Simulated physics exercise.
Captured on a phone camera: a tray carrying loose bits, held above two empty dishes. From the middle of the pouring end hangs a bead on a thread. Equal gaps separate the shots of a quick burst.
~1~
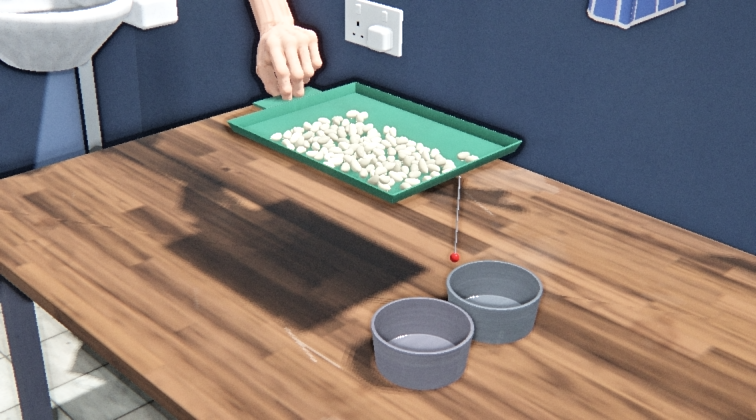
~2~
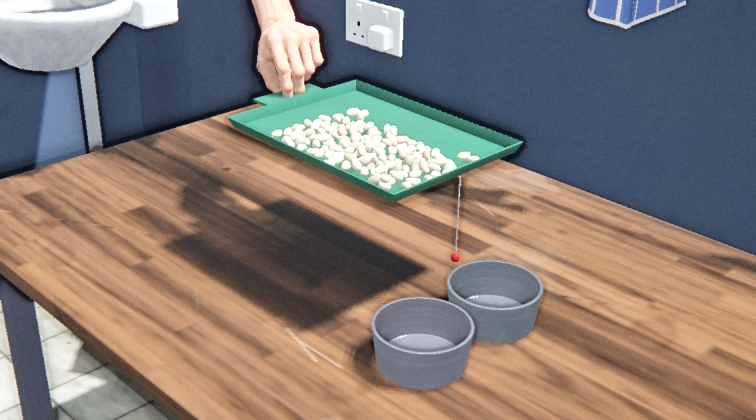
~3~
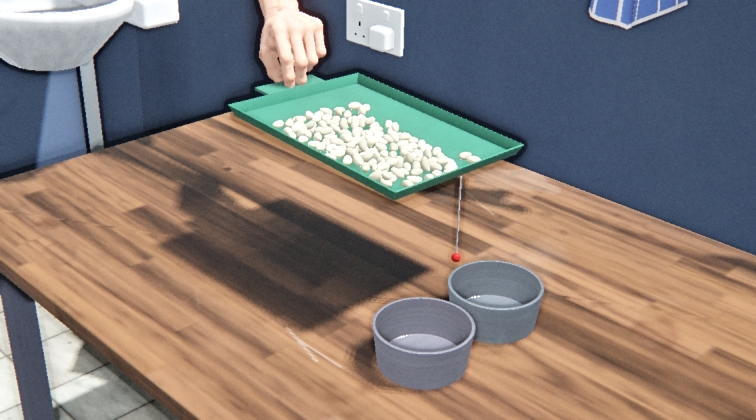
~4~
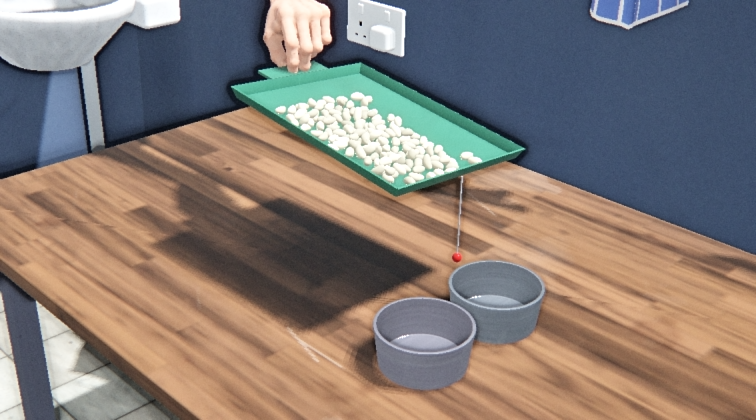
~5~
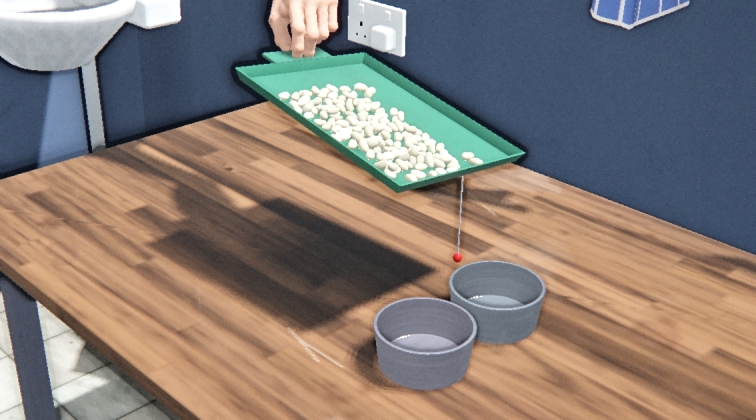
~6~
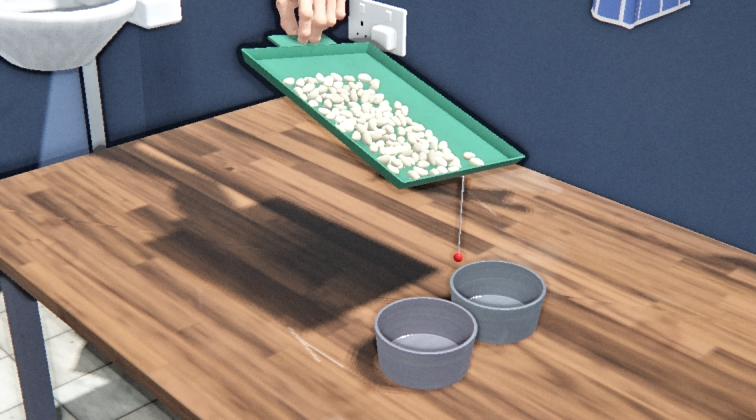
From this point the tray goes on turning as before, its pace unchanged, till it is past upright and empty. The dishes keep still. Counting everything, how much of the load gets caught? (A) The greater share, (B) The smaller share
B, the smaller share.
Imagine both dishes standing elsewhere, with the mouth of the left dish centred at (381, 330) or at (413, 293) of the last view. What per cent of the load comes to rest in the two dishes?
Trial 1: 0 percent; trial 2: 50 percent.
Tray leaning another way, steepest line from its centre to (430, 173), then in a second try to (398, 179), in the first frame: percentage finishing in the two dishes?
I'd put it at some 80 % and then some 60 %.
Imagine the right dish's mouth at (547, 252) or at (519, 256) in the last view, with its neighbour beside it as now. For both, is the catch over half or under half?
Try 1: The greater share; try 2: The greater share.
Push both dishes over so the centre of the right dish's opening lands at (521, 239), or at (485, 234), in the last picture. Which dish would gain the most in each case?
The right-hand one the first time, the right-hand one the second.
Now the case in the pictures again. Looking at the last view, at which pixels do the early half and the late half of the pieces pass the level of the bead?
Early half: (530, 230); late half: (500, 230).
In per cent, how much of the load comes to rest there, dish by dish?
The left dish ends with 0 per cent of the load and the right dish with 20 per cent.
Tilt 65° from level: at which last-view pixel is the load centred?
(497, 173).
Soon after the last picture, tray tipped steeply; about two thirds on the tray; a stray few in the right dish; a small part outside both; about a quarter in the air.
A little later, tray tipped past a quarter turn; about a quarter in the right dish; most outside both.
Later still, tray tipped past a quarter turn; about a quarter in the right dish; most outside both.
At rest, tray tipped past a quarter turn; none in the left dish; about a quarter in the right dish; most outside both.
